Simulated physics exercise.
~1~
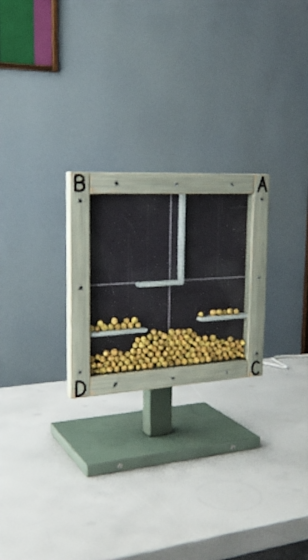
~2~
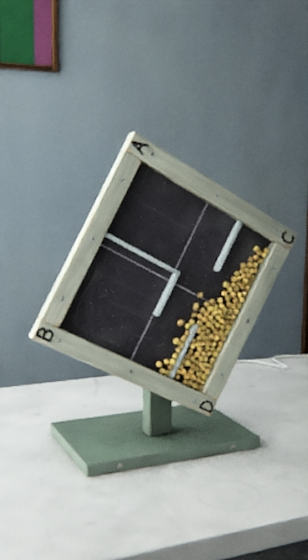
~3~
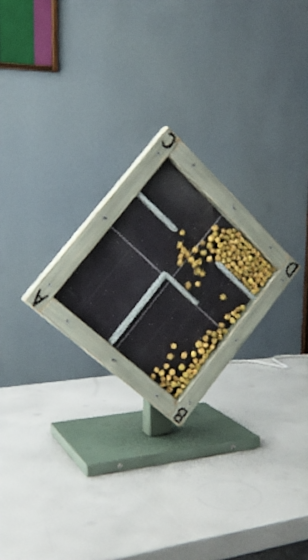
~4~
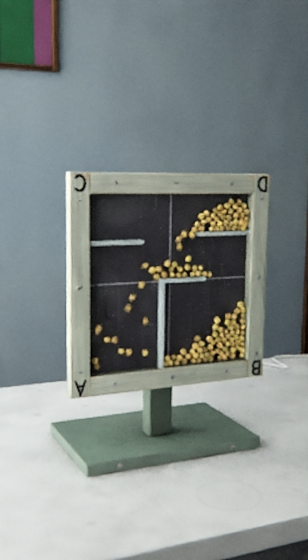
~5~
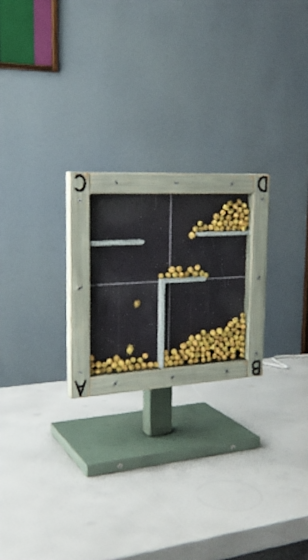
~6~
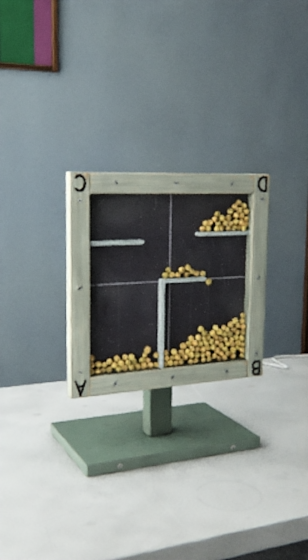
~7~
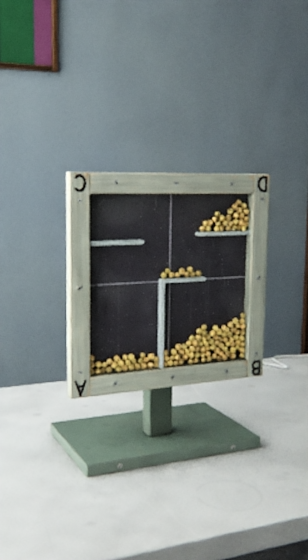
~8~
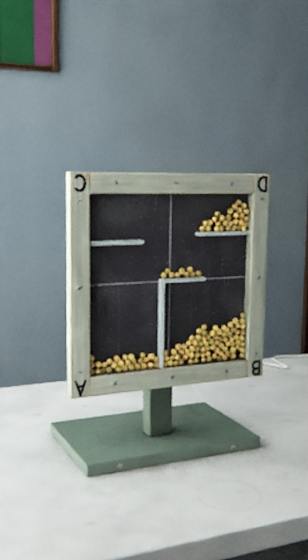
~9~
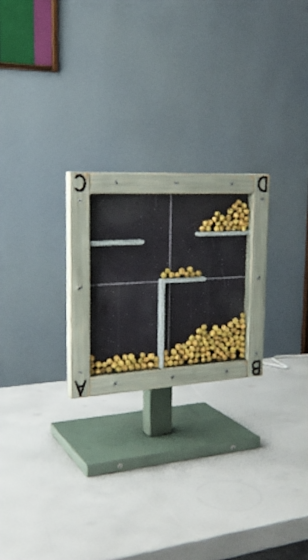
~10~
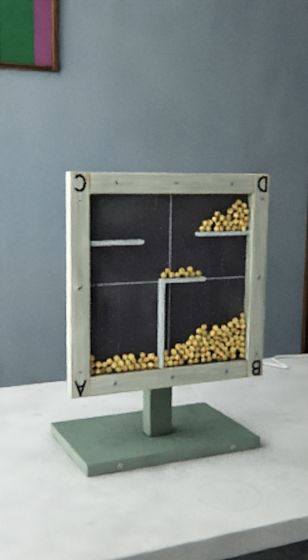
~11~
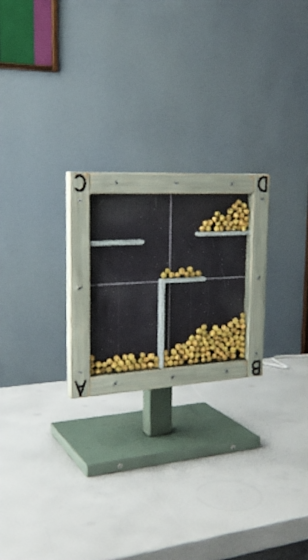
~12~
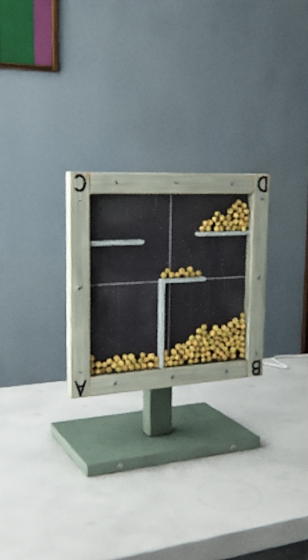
At first, a square, pale-framed case on a green stand holds small yellowish beads, most heaped along the bottom and a few on two small ledges. The case turns counterclockwise, and the beads slide into a pile at the lower right. As it keeps turning, many are carried up the right side, while others spill past the inner walls toward the bottom corner. The case stops upside down, and stray beads drop to the lower left. Finally everything rests, with the largest heap in quarter B, smaller groups in D and A, a few atop the central wall, and C empty.
